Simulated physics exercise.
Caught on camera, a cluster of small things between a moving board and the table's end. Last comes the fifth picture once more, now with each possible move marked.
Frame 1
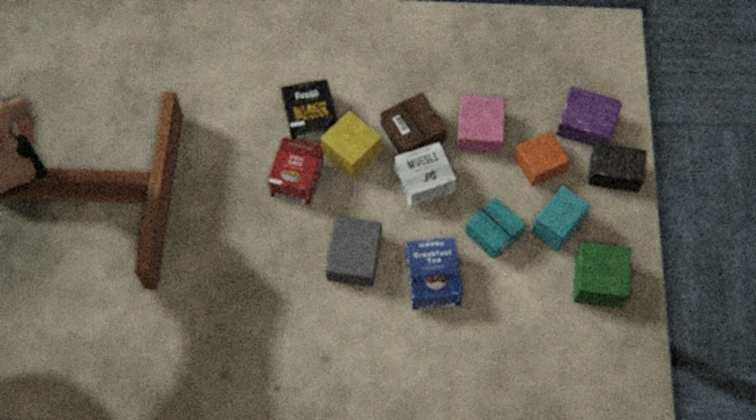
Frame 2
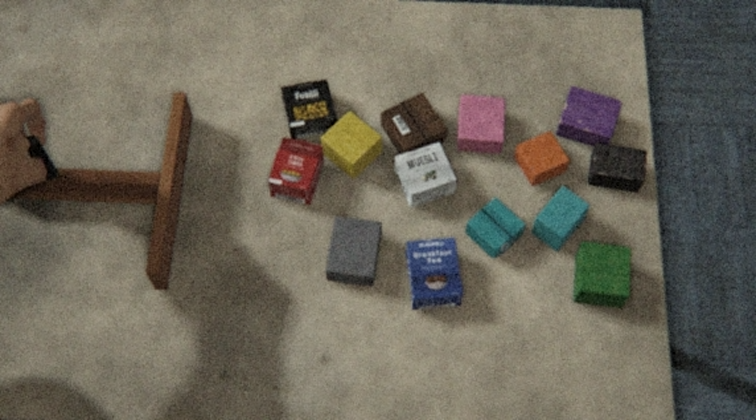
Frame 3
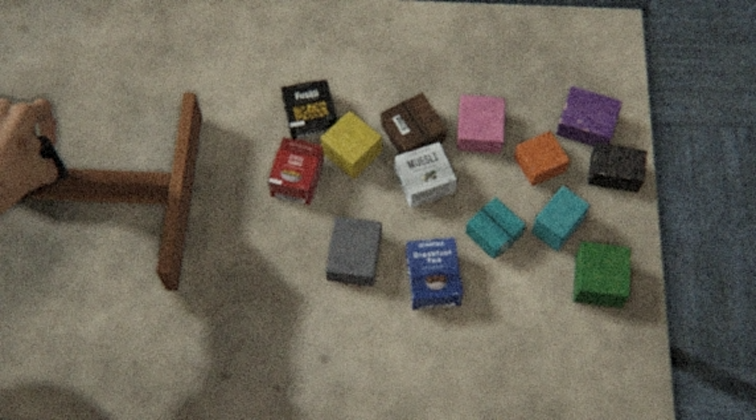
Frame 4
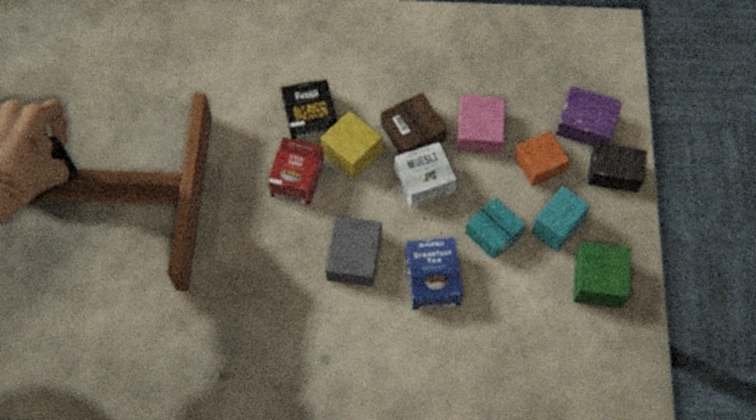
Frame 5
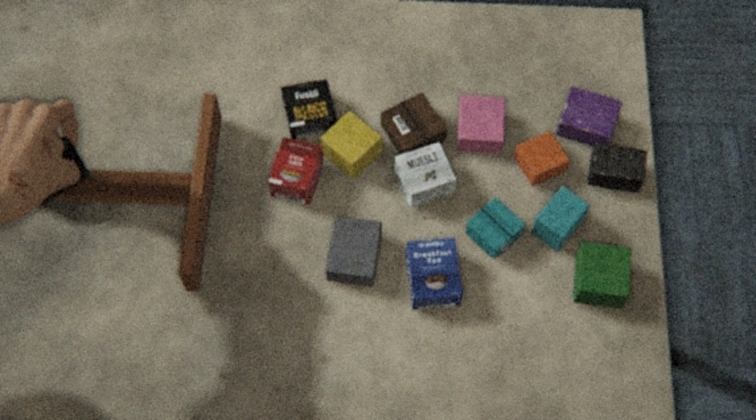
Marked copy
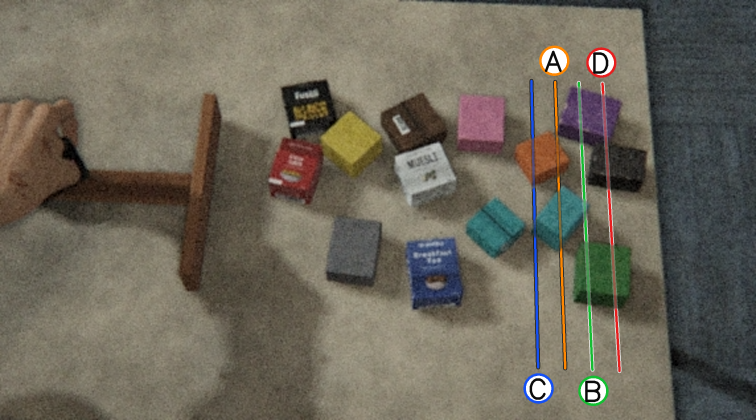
A hand sliding a wooden board slowly to the right across a table towards small coloured blocks and packets, which stay still.
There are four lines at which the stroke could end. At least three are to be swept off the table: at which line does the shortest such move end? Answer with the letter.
At least to A.
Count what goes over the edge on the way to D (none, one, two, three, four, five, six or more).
By then, six or more.
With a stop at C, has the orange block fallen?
By then, no.
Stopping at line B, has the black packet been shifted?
By then, yes.
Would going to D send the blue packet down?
By then, yes.
On the marked copy, A at (560, 216); B at (585, 217); C at (535, 214); D at (611, 218).
Following A. Soon after the start, board (327, 185); black packet (352, 96); brown box (431, 116).
Later, board (459, 191); green block (622, 281); turquoise block (613, 223).
In the end, board (561, 195); green block over the edge; turquoise block over the edge; four fallen.
As for the rest, B drops four, but is farther than needed; C drops only two; D drops seven, but is farther than needed.
